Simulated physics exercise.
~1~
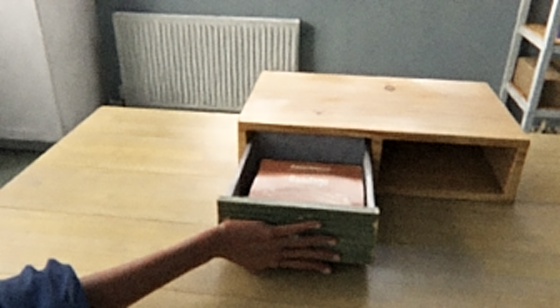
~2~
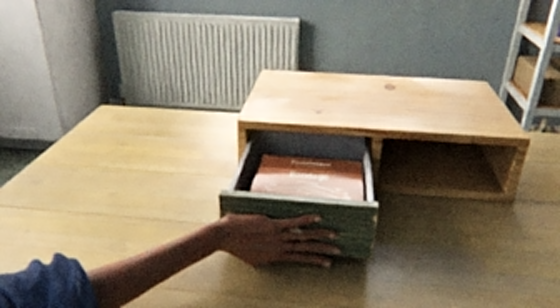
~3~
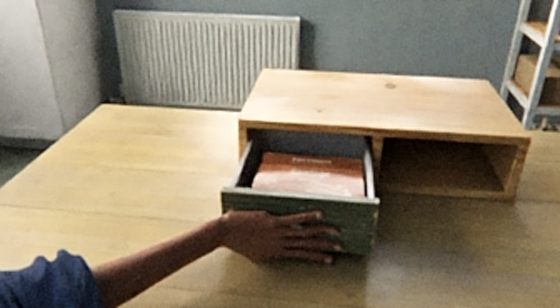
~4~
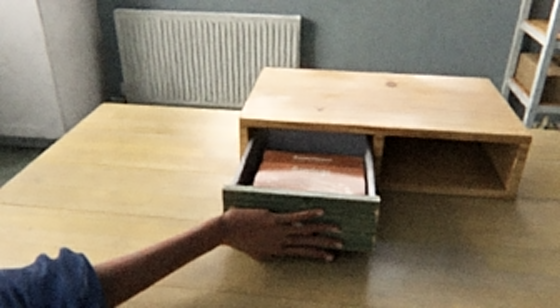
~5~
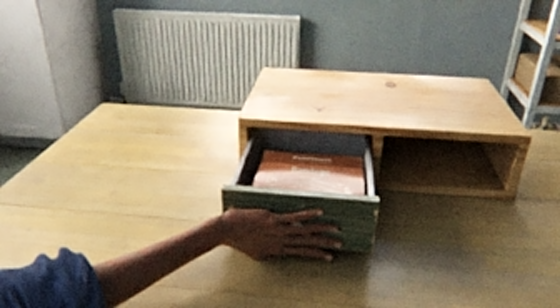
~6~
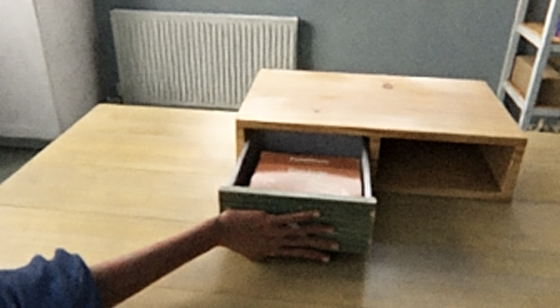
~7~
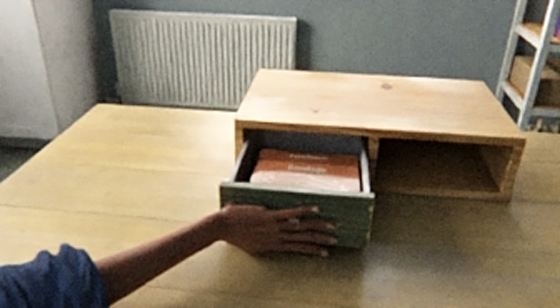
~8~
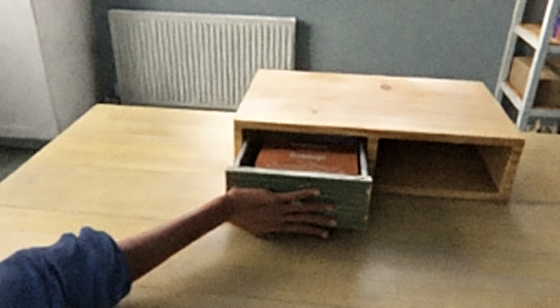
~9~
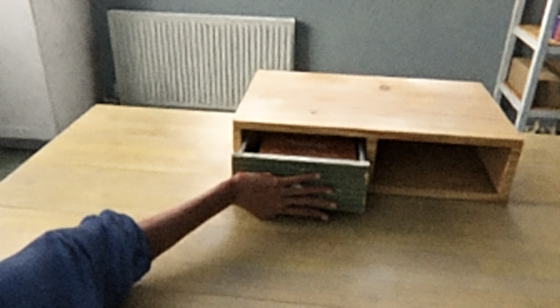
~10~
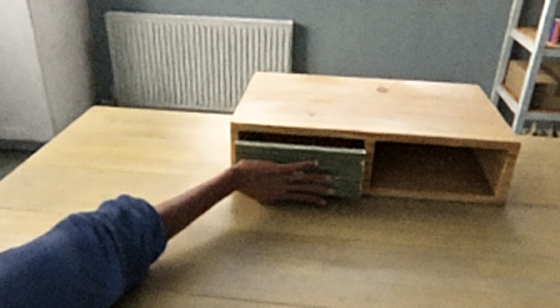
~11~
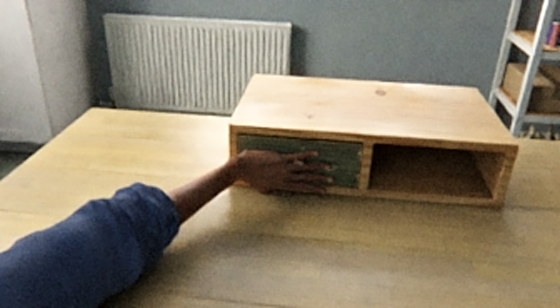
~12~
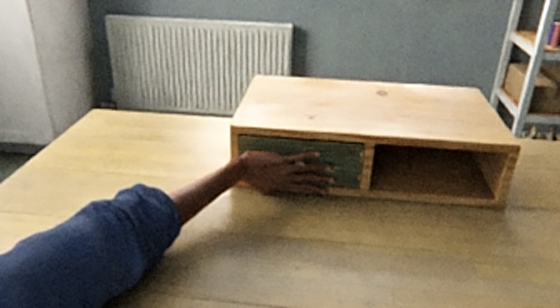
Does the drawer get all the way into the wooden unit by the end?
Yes, the hand pushes the drawer in until its green front sits flush with the wooden unit.
